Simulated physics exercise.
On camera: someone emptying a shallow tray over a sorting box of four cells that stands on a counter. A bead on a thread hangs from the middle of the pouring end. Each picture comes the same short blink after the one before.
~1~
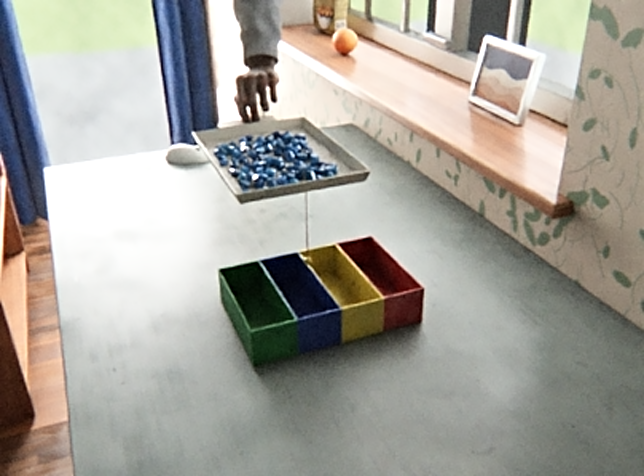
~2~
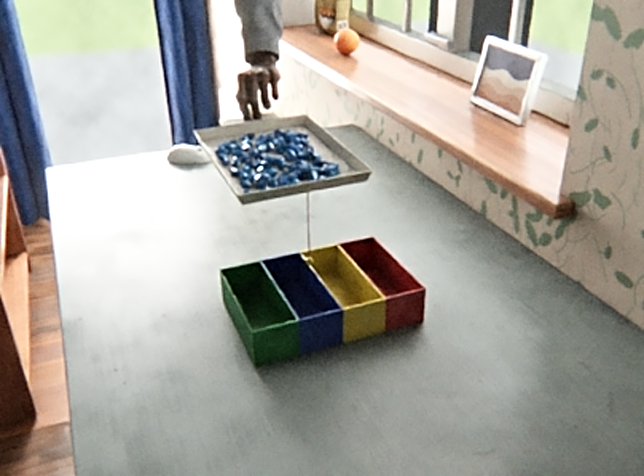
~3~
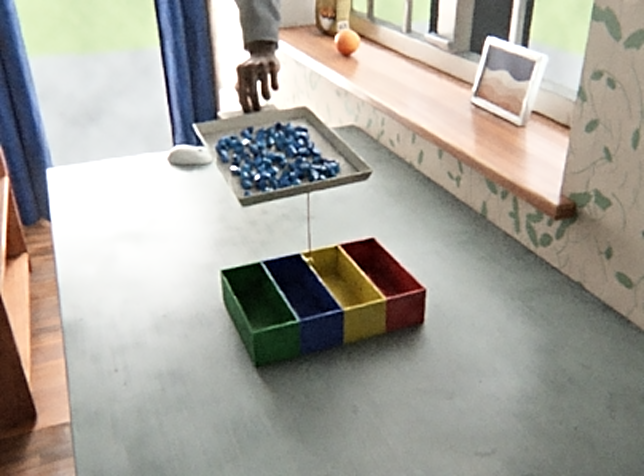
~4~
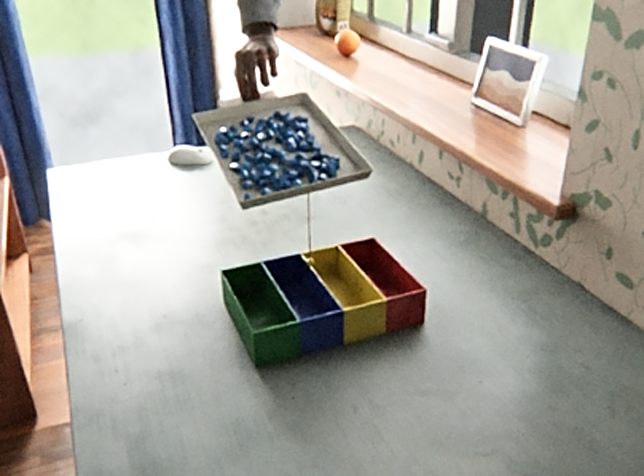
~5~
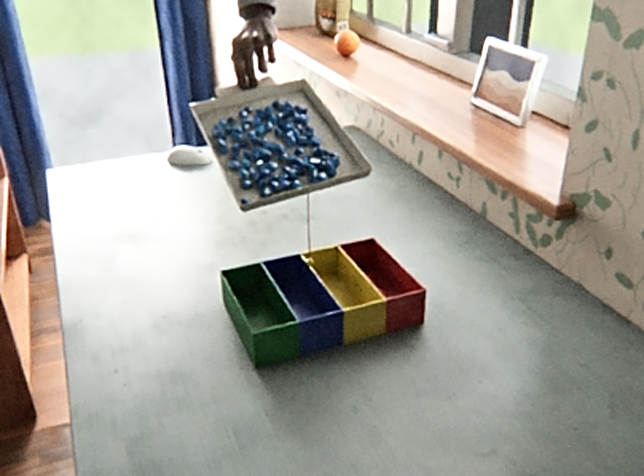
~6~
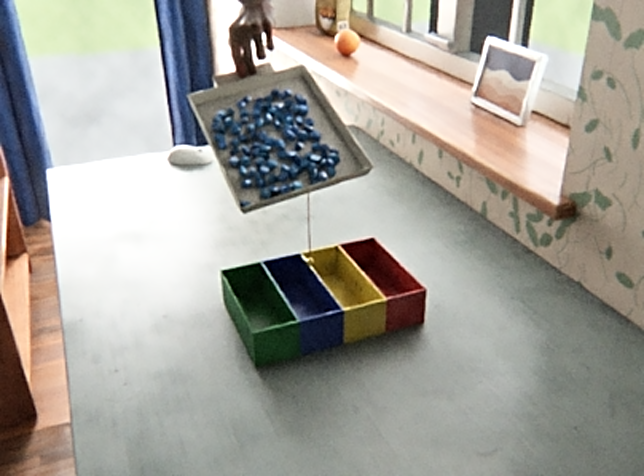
A hand gradually raising the back of a shallow tray of blue stones, its left front corner dipping above a four-coloured box.
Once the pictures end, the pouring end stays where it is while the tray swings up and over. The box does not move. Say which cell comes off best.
The green cell gets the most.
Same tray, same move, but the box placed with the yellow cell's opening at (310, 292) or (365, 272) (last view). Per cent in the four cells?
The first gives 100 %, the second 50 %.
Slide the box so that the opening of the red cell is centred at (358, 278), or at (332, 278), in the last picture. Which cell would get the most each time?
First that blue cell, then the blue cell.
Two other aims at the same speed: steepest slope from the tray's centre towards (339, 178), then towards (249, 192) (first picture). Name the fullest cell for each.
The first try: Red. The second: Green.
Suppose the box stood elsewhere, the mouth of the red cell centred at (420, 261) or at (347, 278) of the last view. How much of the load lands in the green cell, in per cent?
About 20 and 10 per cent.
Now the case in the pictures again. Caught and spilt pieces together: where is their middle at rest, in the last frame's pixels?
Roughly at (261, 325).
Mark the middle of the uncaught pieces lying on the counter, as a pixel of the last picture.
Roughly at (203, 344).
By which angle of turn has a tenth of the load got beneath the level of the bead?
At about 75°.
Soon, tray tipped steeply; most on the tray; a small part falling or outside the box.
A while on, tray tipped past a quarter turn; a stray few on the tray; about two thirds in the green cell; about a quarter in the blue cell; about a quarter falling or outside the box.
Towards the end, tray tipped past a quarter turn; about two thirds in the green cell; about a quarter in the blue cell; a small part falling or outside the box.
Finally, tray tipped past a quarter turn; about two thirds in the green cell; about a quarter in the blue cell; none in the yellow cell; none in the red cell; a small part outside the box.
